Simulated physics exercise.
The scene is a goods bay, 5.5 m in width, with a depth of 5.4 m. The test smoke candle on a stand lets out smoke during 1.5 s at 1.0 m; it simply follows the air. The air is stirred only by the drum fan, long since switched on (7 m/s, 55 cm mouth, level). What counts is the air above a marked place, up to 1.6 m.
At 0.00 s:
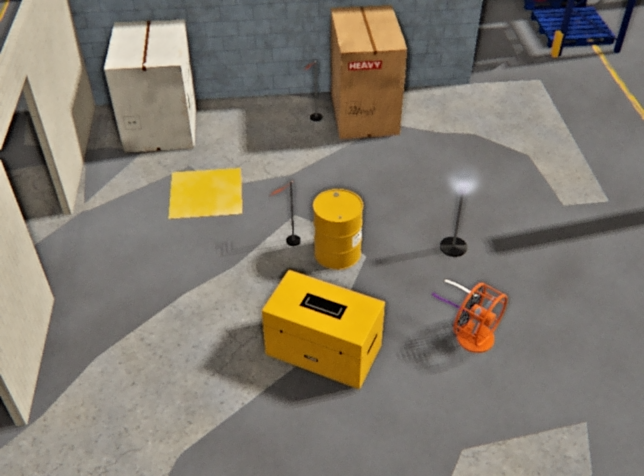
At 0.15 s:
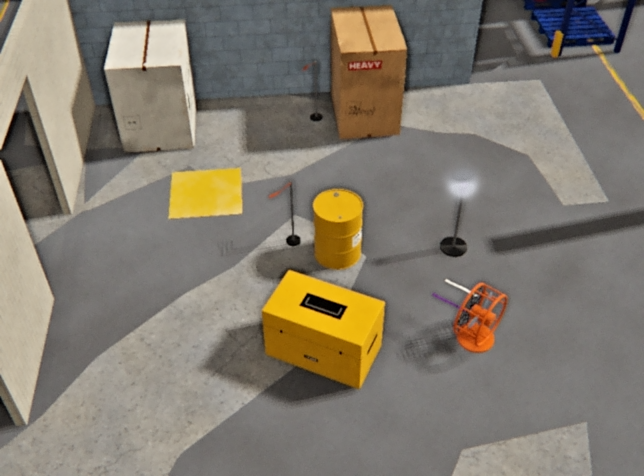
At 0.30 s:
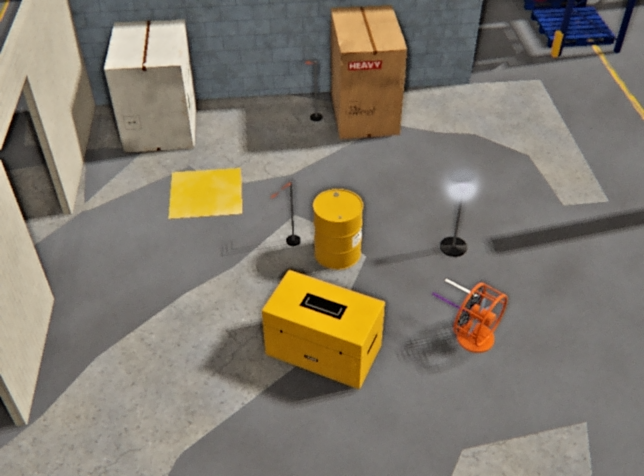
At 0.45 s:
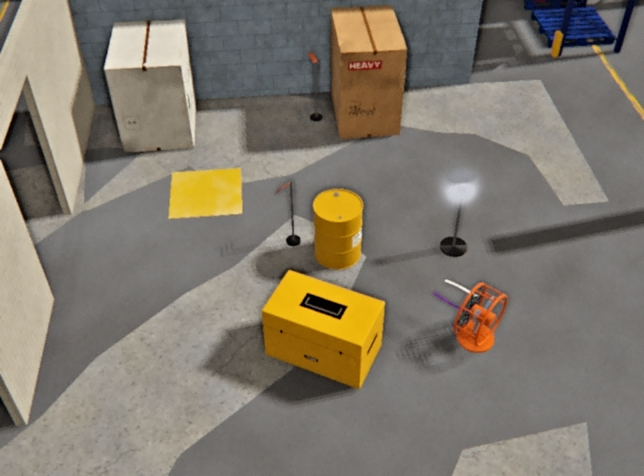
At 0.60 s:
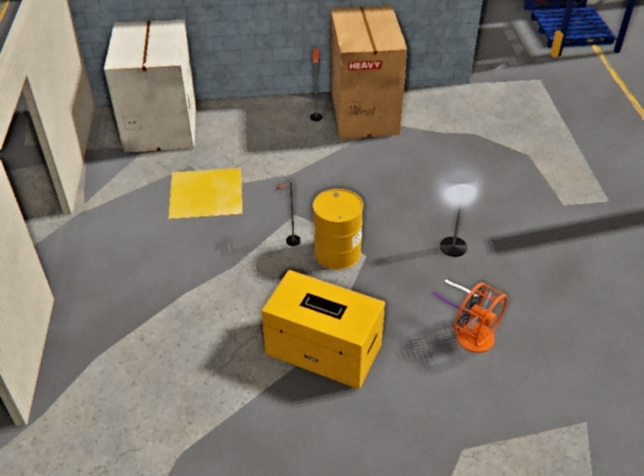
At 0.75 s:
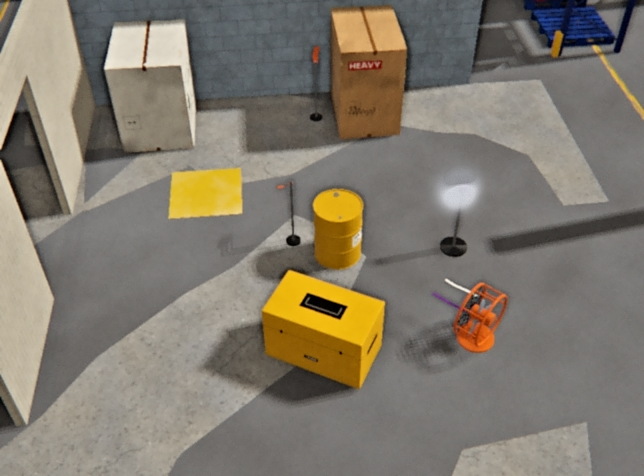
A bright yellow case sits at the centre of a grey-floored goods bay, seen from above at an angle. Behind it stand a yellow drum and thin dark stands, with a white carton and a brown one by the back wall, and an orange fan to the right. White smoke hangs over the right-hand stand, thickening slightly, while small reddish ribbons shift on the others and the camera stays still.
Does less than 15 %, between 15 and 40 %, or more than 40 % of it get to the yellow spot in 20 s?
Over the yellow spot: Between 15 and 40 %.
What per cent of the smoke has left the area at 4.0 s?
Near 0 %.
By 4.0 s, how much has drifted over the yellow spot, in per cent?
Near 0 %.
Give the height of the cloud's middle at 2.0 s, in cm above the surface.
About 80 cm.
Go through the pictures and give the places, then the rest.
In the first picture, the smoke is thickest near (464, 182), the test smoke candle on a stand stands at (462, 196) and the drum fan is at (481, 315).
In the second picture, the smoke is thickest near (463, 184) and the yellow spot is centred on (206, 193).
In the third picture, the smoke is thickest near (461, 185).
In the fourth picture, the smoke is thickest near (461, 186), the top of a large carton is at (368, 28) and the top of a packing case is at (323, 306).
In the fifth picture, the smoke is thickest near (460, 187).
In the sixth picture, the smoke is thickest near (459, 188) and a ribbon ends at (317, 47).
By 2.0 s, 0 % has passed over the yellow spot; 0 % has left the area, and the middle of the rest is near (448, 201).
By 4.0 s, 0 % has passed over the yellow spot; 0 % has left the area, and the middle of the rest is near (407, 220).
By 8.0 s, 12 % has passed over the yellow spot; 19 % has left the area, and the middle of the rest is near (219, 54).
By 20.0 s, 28 % has passed over the yellow spot; 90 % has left the area.
